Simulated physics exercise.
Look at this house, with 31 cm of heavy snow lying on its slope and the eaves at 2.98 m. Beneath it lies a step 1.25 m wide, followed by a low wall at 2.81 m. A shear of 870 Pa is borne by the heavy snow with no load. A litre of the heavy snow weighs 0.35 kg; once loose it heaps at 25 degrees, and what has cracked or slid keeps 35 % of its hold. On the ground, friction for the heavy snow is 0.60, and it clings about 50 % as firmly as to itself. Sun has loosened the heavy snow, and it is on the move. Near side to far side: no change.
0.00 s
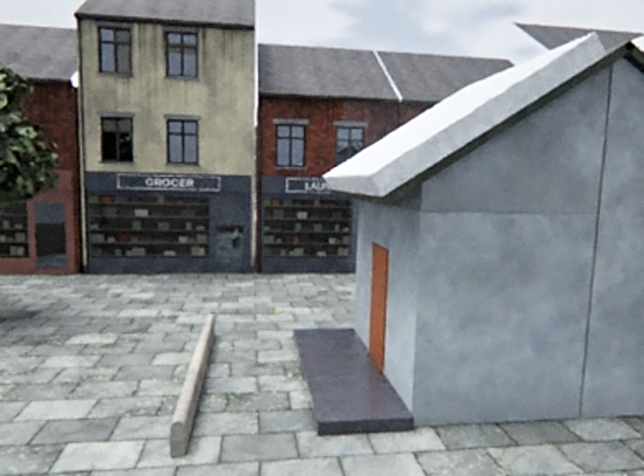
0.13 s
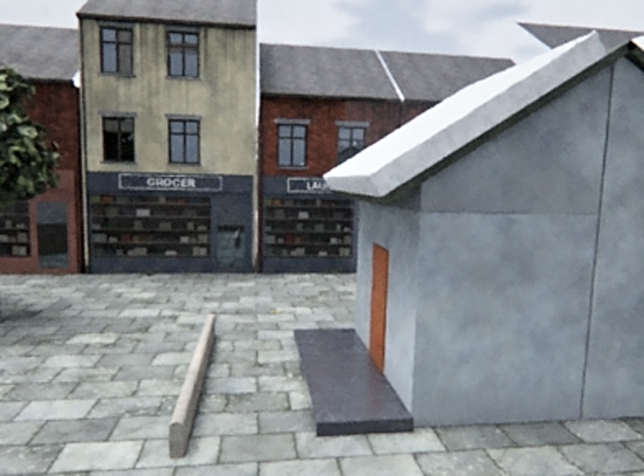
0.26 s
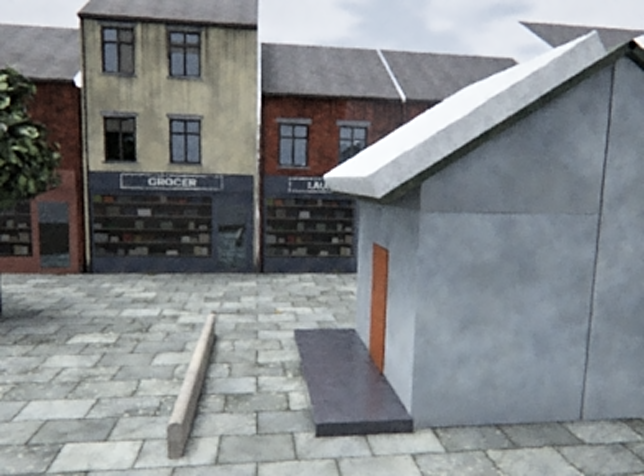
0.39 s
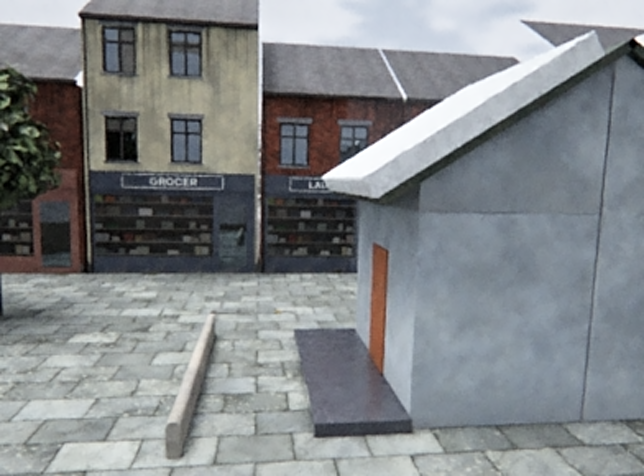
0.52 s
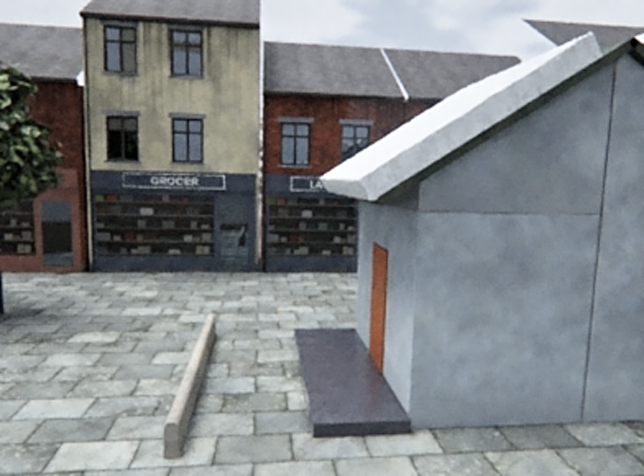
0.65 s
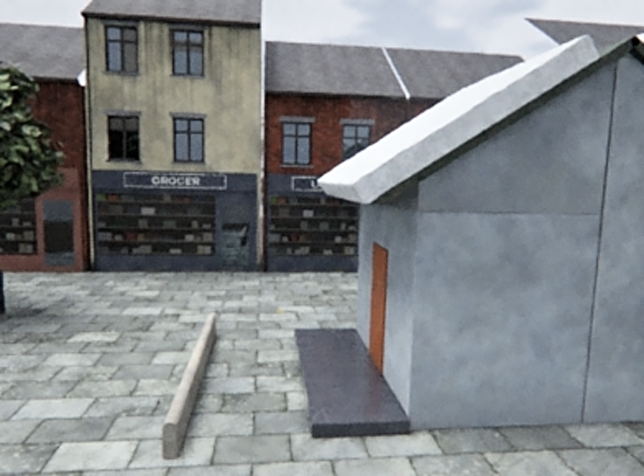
In a paved square, thick snow creeps slightly down a grey house's sloping roof.
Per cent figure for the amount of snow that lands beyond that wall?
Close to 5 percent.
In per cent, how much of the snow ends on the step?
Estimate: Around 8 %.
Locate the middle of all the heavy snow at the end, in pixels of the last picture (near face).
(247, 419) or thereabouts.
After 1.08 s, 92 % is still on the roof and 0 % is past the low wall.
After 1.59 s, 80 % is still on the roof and 0 % is past the low wall.
After 2.09 s, 53 % is still on the roof and 0 % is past the low wall.
After 2.60 s, 21 % is still on the roof and 0 % is past the low wall.
After 4.30 s, at the end, none is still on the roof and 5 % is past the low wall.
